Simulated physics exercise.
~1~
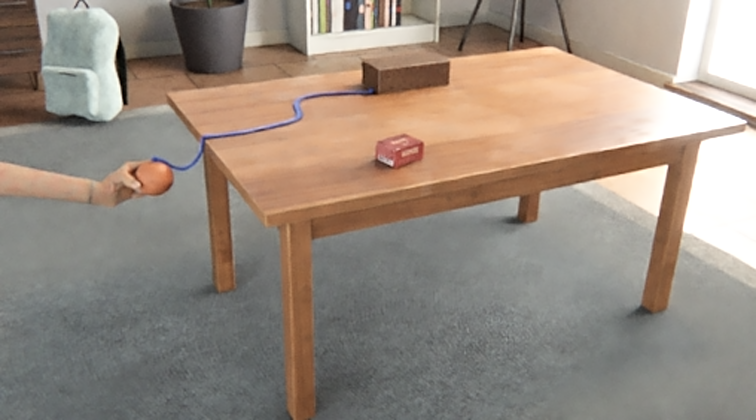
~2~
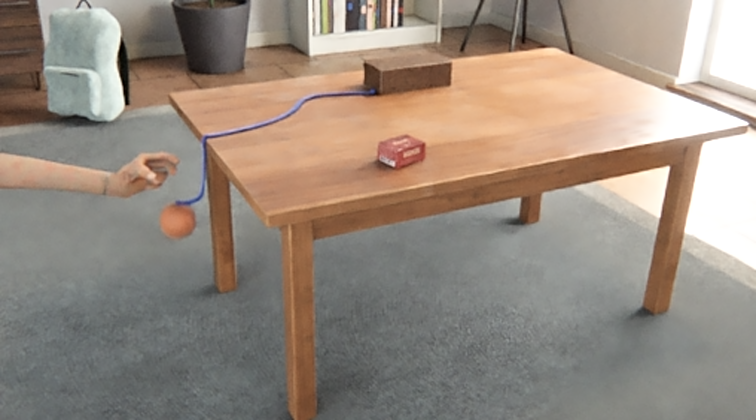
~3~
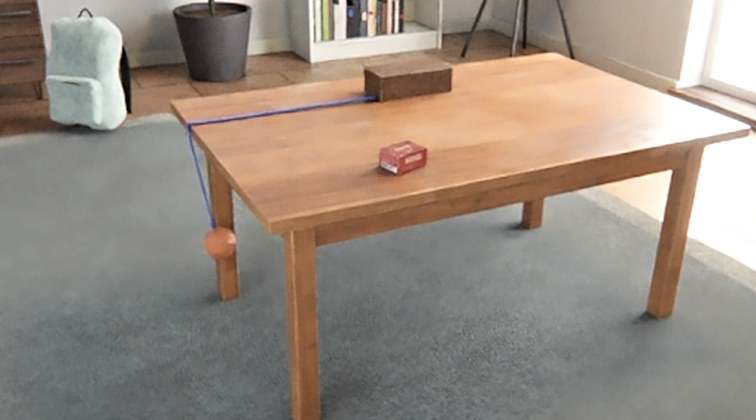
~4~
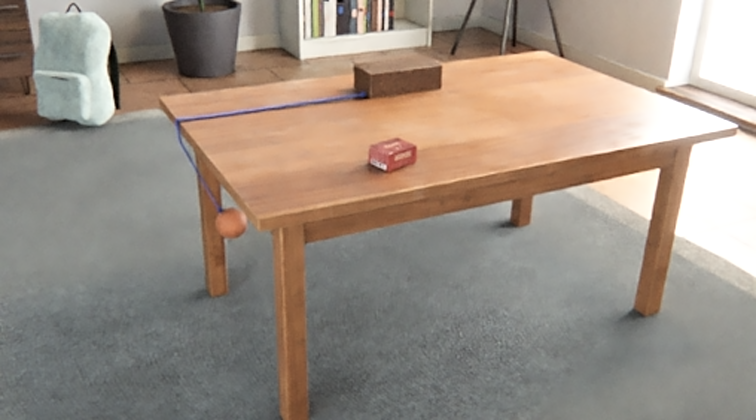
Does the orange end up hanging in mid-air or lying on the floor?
The orange ends up hanging in mid-air, swinging on the ribbon below the table's edge, while the red box stays on top.
In a bright room with a grey rug, a wooden table is seen from slightly above by a gently swaying camera. A brown brick sits near the far edge and a red box lies nearer the front, while a hand at the left holds an orange tied to a blue ribbon that runs across the tabletop to the brick. The hand lets go and draws back, and the orange drops. The ribbon pulls straight over the table's left edge, and the orange swings to the right below it. At the end it hangs in the air, with the brick and the red box unmoved.
